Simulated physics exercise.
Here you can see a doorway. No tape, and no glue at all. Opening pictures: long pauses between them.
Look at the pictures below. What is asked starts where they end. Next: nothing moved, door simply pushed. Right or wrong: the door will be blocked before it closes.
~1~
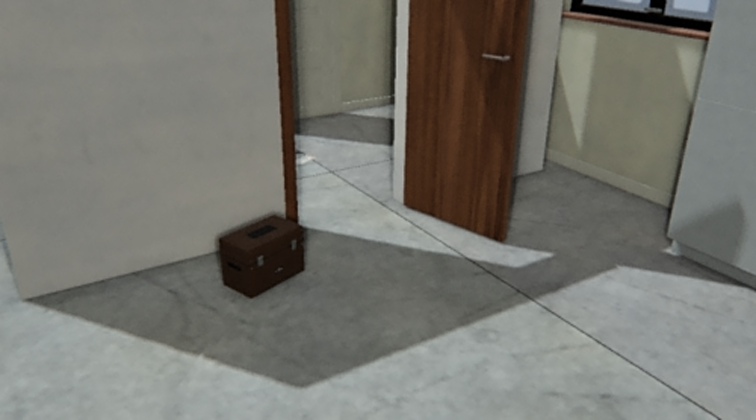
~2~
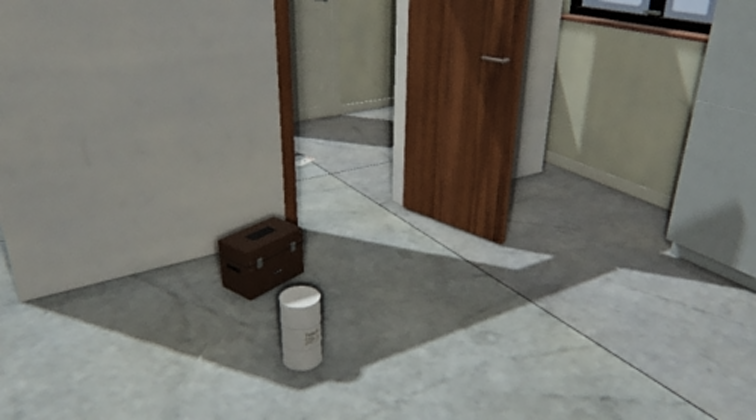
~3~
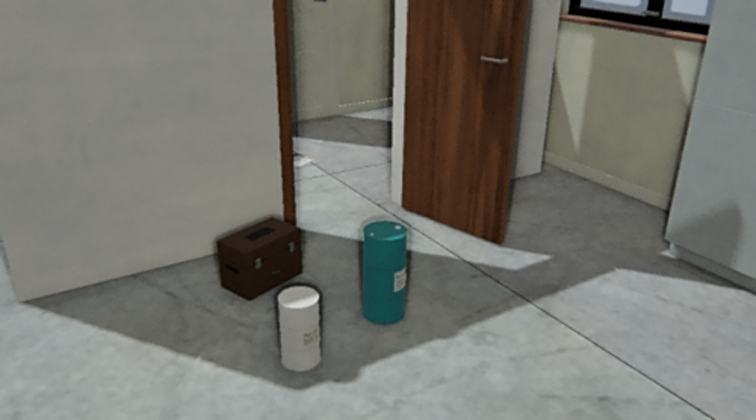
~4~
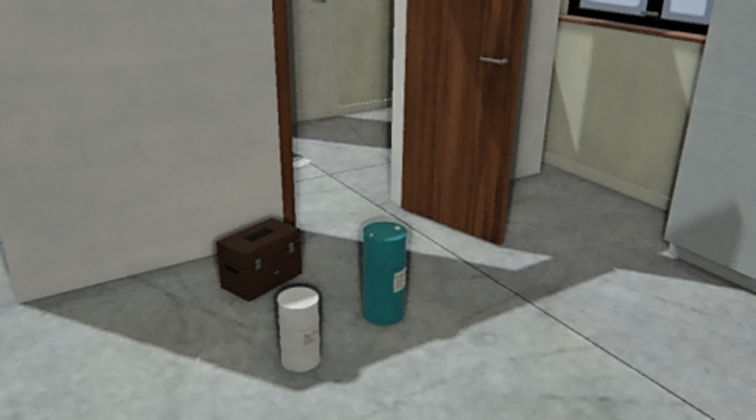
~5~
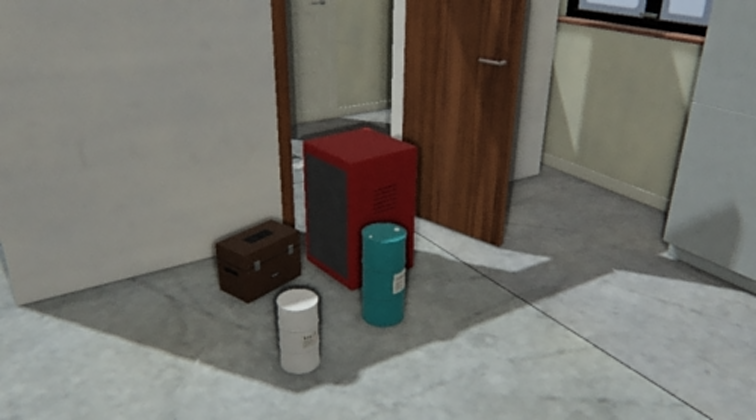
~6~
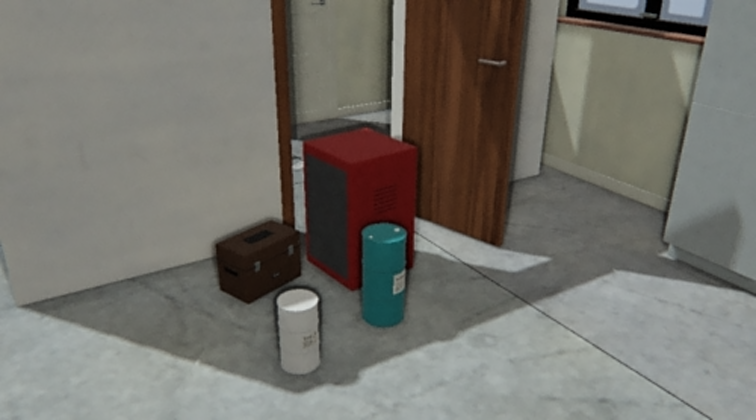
Right.
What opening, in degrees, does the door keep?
Near 60° open.
Then, 0.30 s on from there, open by 97°.
Then, 0.50 s on from there, open by 84°.
Then, 0.70 s on from there, open by 68°.
Then, 0.80 s on from there, open by 61°.
In the end, open by 60°; all 4 unmoved. At the end, from the last picture's camera, red appliance near (358, 207).
